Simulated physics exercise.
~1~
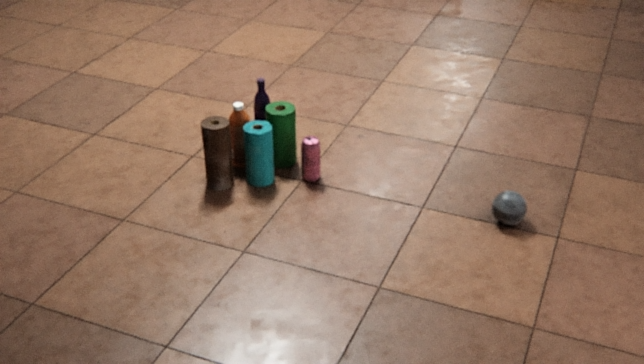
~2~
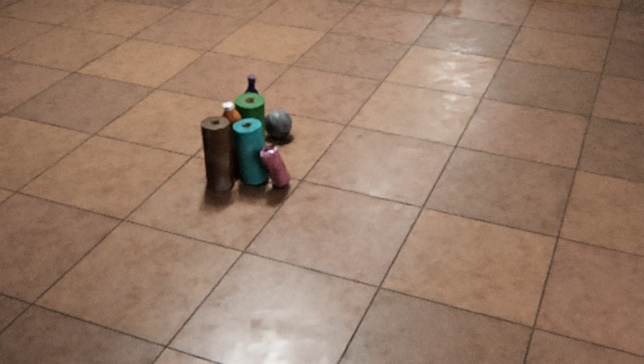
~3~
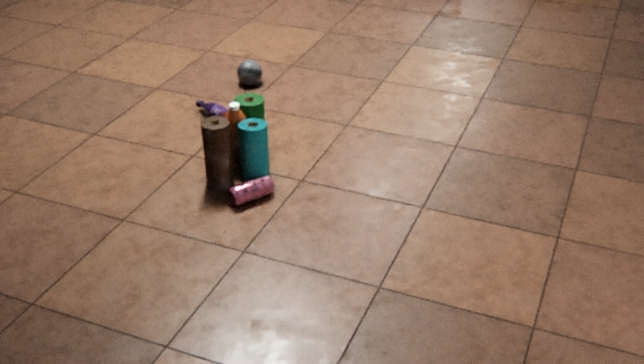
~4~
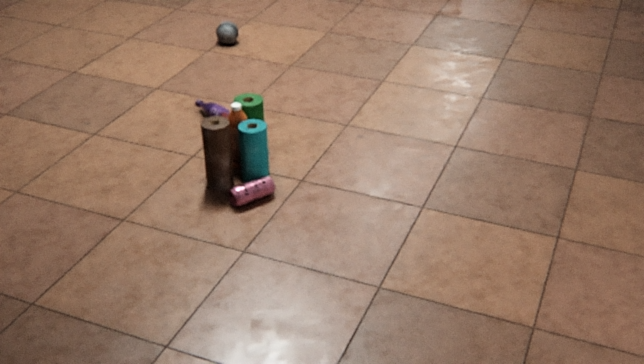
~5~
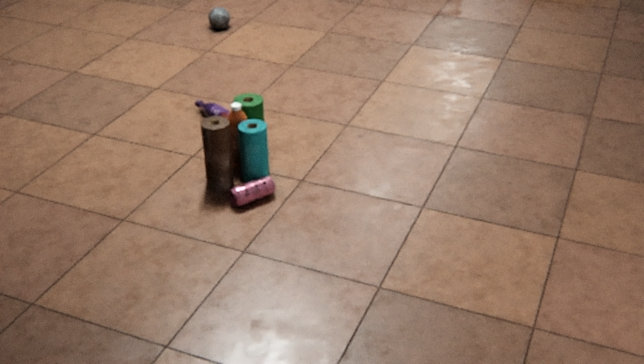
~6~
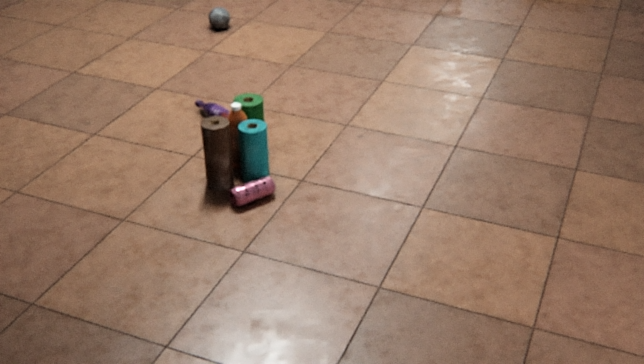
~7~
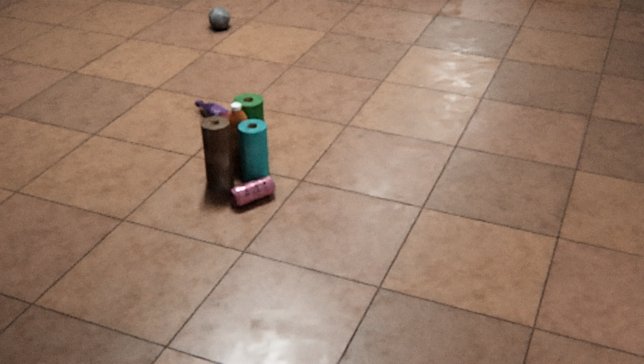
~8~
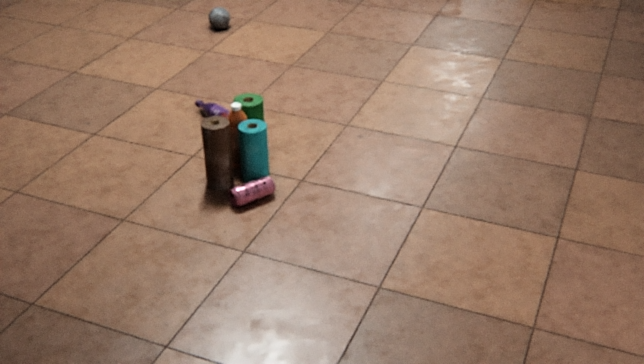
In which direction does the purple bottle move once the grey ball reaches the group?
The purple bottle moves to the left as the viewer sees it, and it ends up lying on its side.
